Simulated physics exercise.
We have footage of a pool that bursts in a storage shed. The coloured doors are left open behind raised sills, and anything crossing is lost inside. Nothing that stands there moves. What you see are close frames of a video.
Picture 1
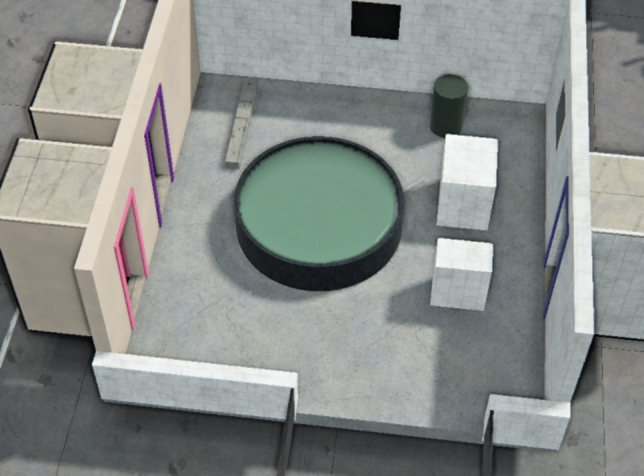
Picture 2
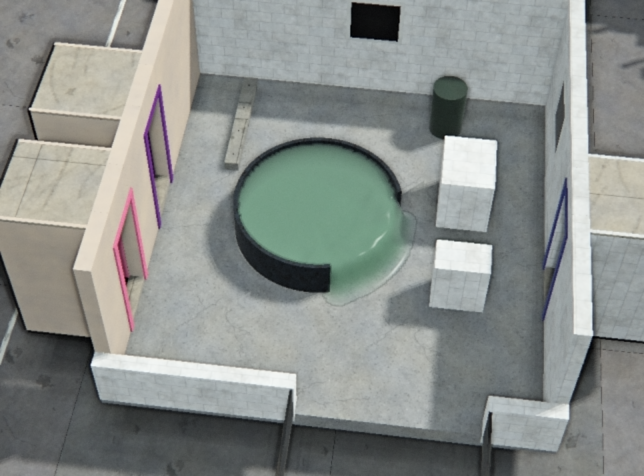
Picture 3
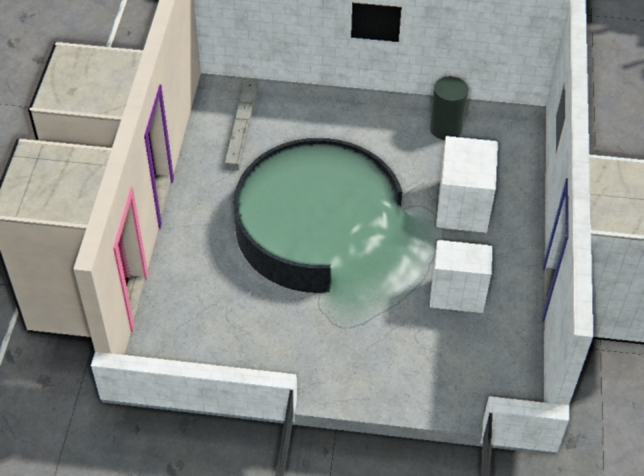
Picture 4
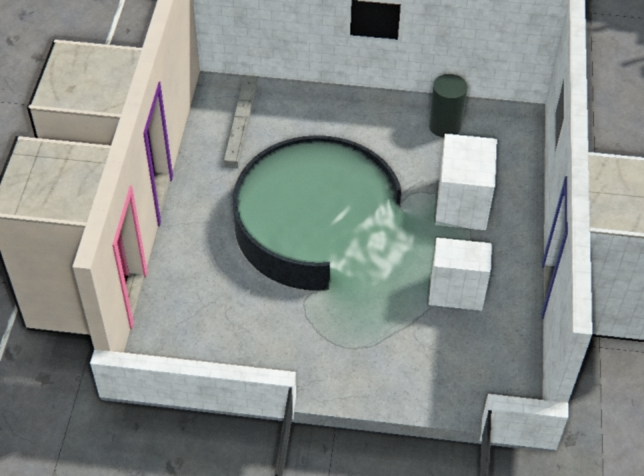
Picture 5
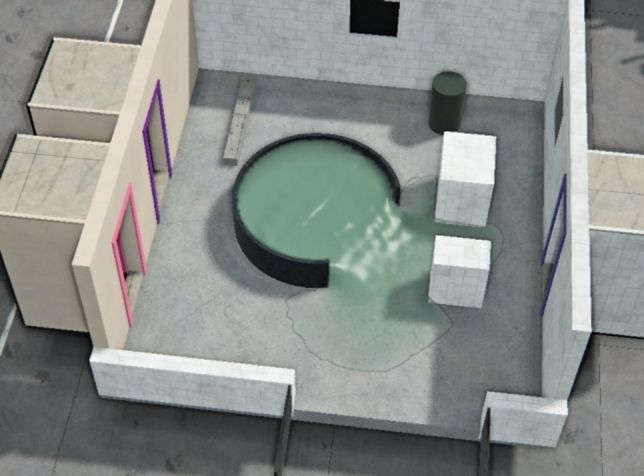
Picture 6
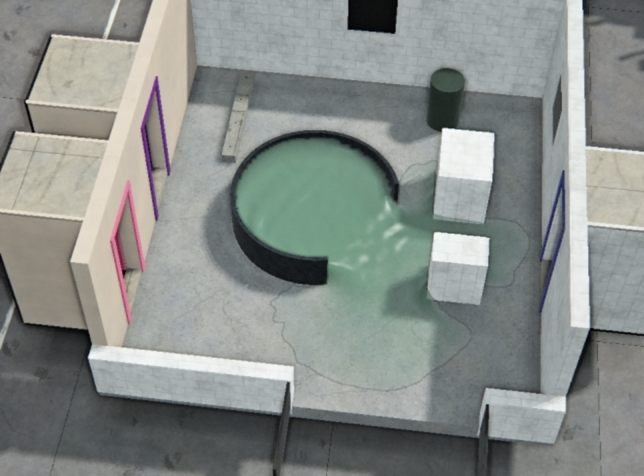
In a storage shed, a round tank bursts and green water spreads across the floor around two white blocks.
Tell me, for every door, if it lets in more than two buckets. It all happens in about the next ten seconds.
One by one: The blue door surpasses two buckets. The purple door does not surpass two buckets. The pink door does not surpass two buckets.
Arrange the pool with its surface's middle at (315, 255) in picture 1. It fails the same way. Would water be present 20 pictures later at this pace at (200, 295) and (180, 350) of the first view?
As listed: Free of water, no water.
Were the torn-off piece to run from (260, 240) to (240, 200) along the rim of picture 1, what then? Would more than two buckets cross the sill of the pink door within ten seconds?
Result - pink overshoots.
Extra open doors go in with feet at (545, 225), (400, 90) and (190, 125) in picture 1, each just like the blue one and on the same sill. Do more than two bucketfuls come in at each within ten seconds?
In that order: Floods, takes less, lets less in.
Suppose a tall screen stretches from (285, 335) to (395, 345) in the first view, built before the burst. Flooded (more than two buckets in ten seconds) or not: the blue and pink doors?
Door by door: Blue gets swamped, pink does not get swamped.
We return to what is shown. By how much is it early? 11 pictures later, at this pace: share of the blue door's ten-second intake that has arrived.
By my reckoning, 45 percent.
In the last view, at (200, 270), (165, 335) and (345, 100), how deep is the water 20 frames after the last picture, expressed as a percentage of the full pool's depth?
I'd say close to 0, 0 and 2 percent.
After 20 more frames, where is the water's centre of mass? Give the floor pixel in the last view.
(399, 248).
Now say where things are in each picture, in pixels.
The round tank at (319, 202) is whole and still, in the first frame.
The front is at (333, 301), out from the gap at (383, 257), in the second frame.
The front is at (338, 321), out from the gap at (383, 258), in the third frame.
The front is at (345, 342), out from the gap at (382, 257), in the fourth frame.
Water pours out at (381, 255) and has run to (353, 364), in the fifth frame.
The front is at a hidden place, out from the gap at (380, 252), in the sixth frame.
A moment on, water covers 35 % of the floor; the blue door over two buckets in, the purple door not reached, the pink door not reached.
Next, water covers 35 % of the floor; the blue door far over two buckets in, the purple door not reached, the pink door not reached.
Then, water covers 45 % of the floor; the blue door far over two buckets in, the purple door not reached, the pink door not reached.
Later, water covers 65 % of the floor; the blue door far over two buckets in, the purple door not reached, the pink door not reached.
In the end, water covers 80 % of the floor; the blue door far over two buckets in, the purple door wet at the sill, nothing in, the pink door wet at the sill, nothing in.
